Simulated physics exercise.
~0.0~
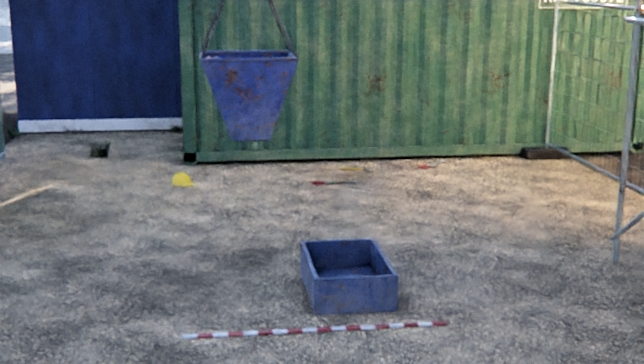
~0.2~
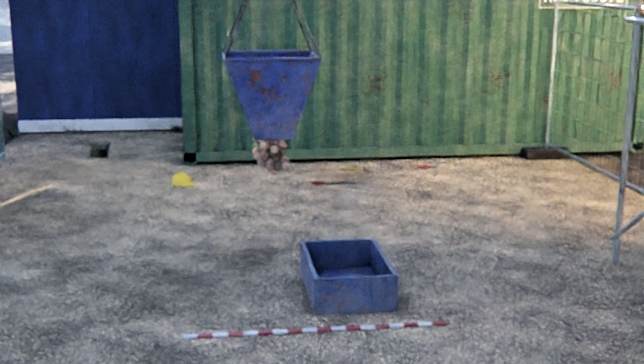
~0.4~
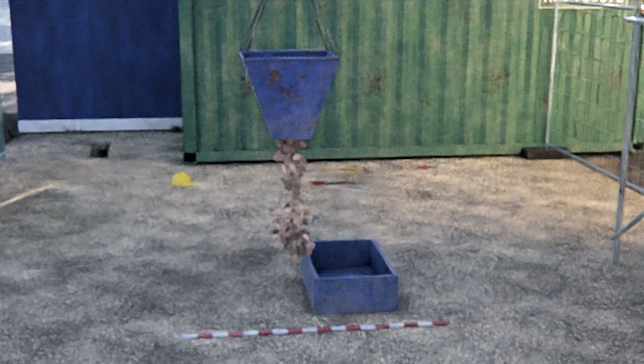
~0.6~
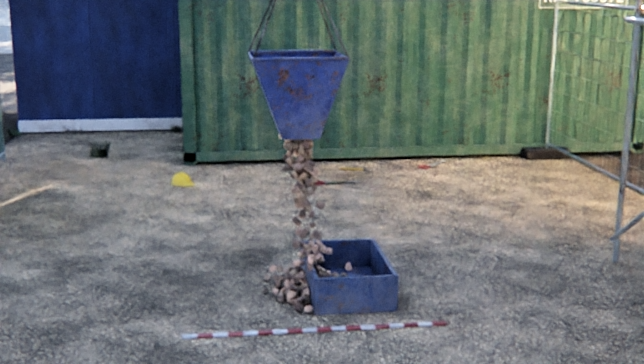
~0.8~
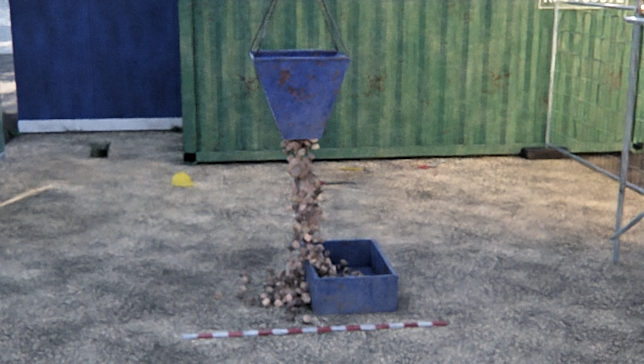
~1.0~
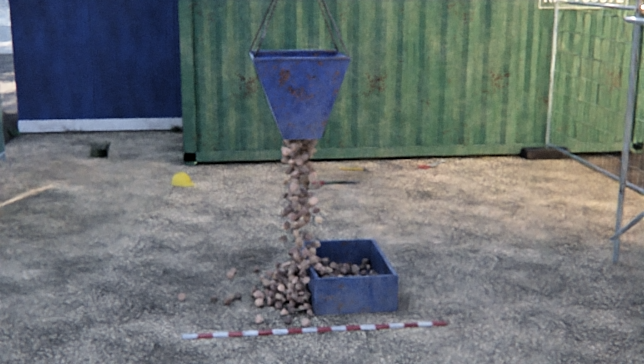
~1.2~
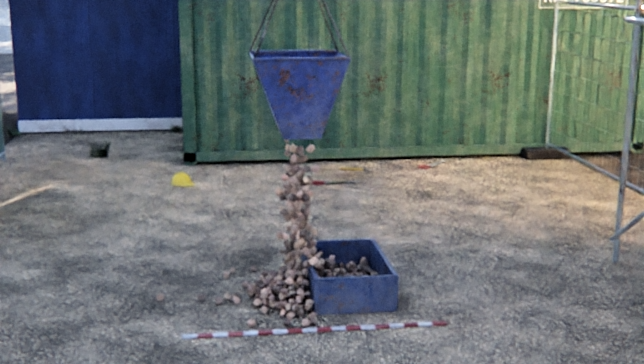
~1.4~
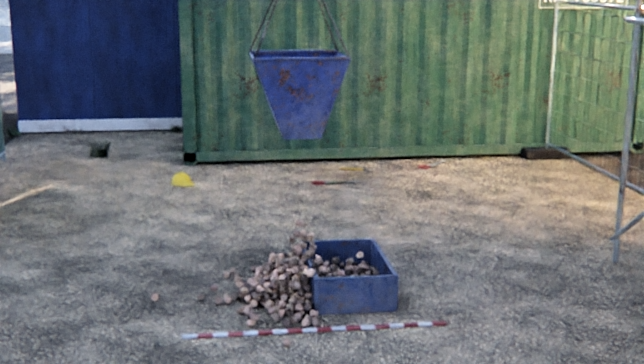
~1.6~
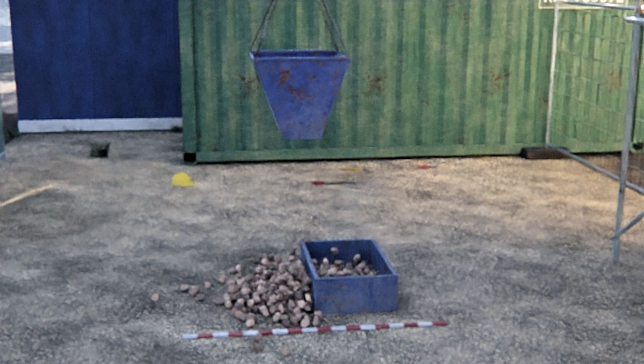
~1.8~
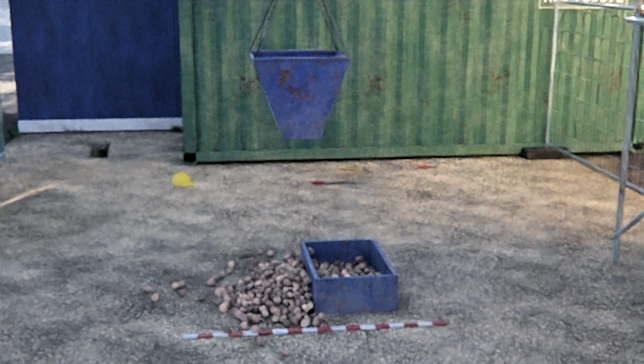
A blue skip hanging from cables moves right in front of a green container, releasing brownish stones from its base before stopping above the left edge of a blue bin. The skip empties, leaving most stones heaped on the ground left of the bin and a smaller share inside.
